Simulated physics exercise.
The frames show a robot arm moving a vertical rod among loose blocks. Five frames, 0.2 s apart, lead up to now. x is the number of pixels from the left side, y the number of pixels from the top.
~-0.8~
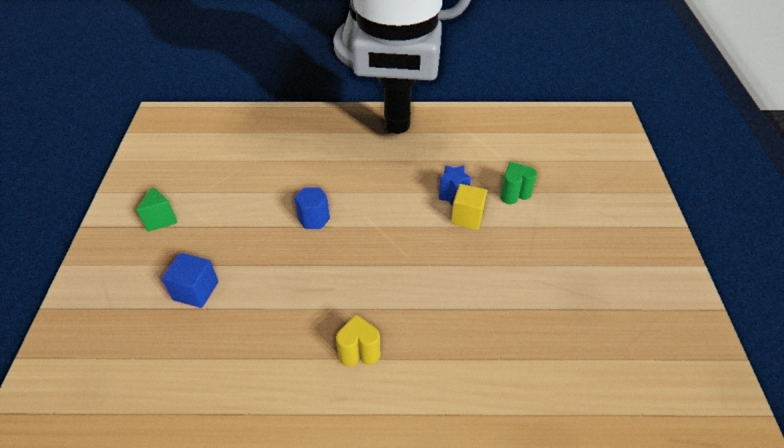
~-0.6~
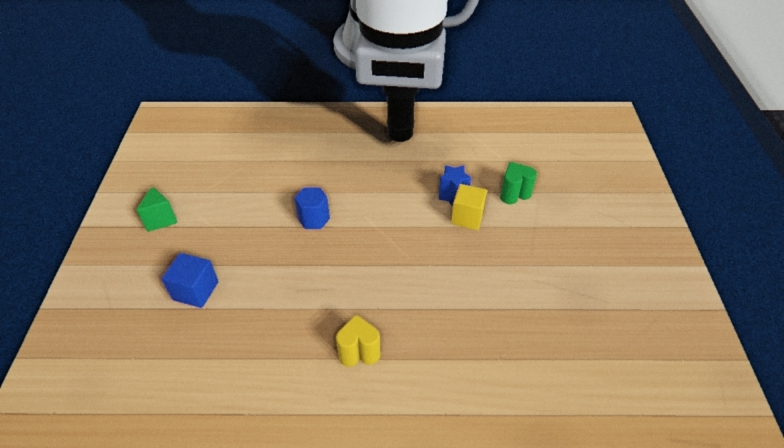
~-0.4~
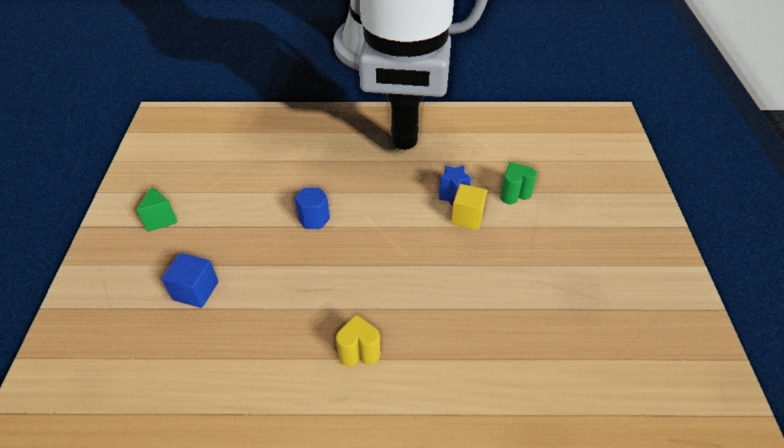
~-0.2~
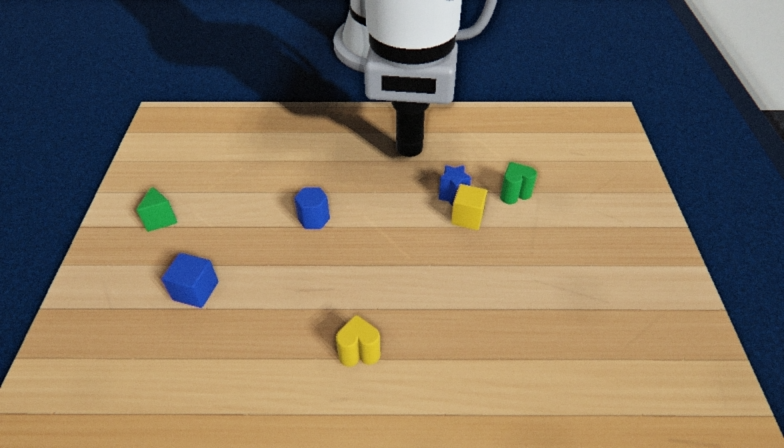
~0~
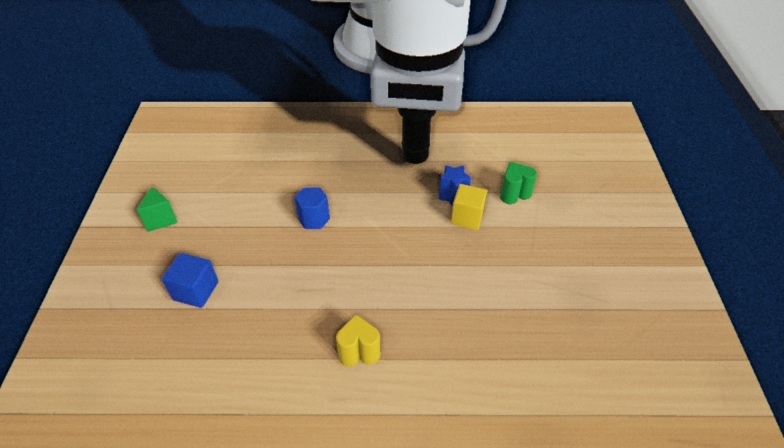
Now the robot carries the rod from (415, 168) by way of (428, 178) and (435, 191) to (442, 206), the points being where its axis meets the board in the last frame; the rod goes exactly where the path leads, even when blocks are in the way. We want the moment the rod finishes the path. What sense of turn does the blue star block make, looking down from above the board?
It twists anticlockwise.
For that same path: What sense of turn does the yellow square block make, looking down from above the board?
It spins clockwise.
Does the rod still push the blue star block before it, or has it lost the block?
Fallen away.
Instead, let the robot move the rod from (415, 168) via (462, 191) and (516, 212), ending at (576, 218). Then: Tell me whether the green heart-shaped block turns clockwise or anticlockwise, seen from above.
Viewed from the top, it goes anticlockwise.
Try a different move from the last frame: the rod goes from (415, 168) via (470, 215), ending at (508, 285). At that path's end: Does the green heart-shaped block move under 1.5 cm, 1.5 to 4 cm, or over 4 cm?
It shifts under 1.5 cm.
The first path, step by step. Halfway along, rod (433, 173); blue star block (458, 175).
At the end, rod (443, 194); blue star block (469, 181), turned 25° anticlockwise; yellow square block (483, 203), turned 35° clockwise; green heart-shaped block still.
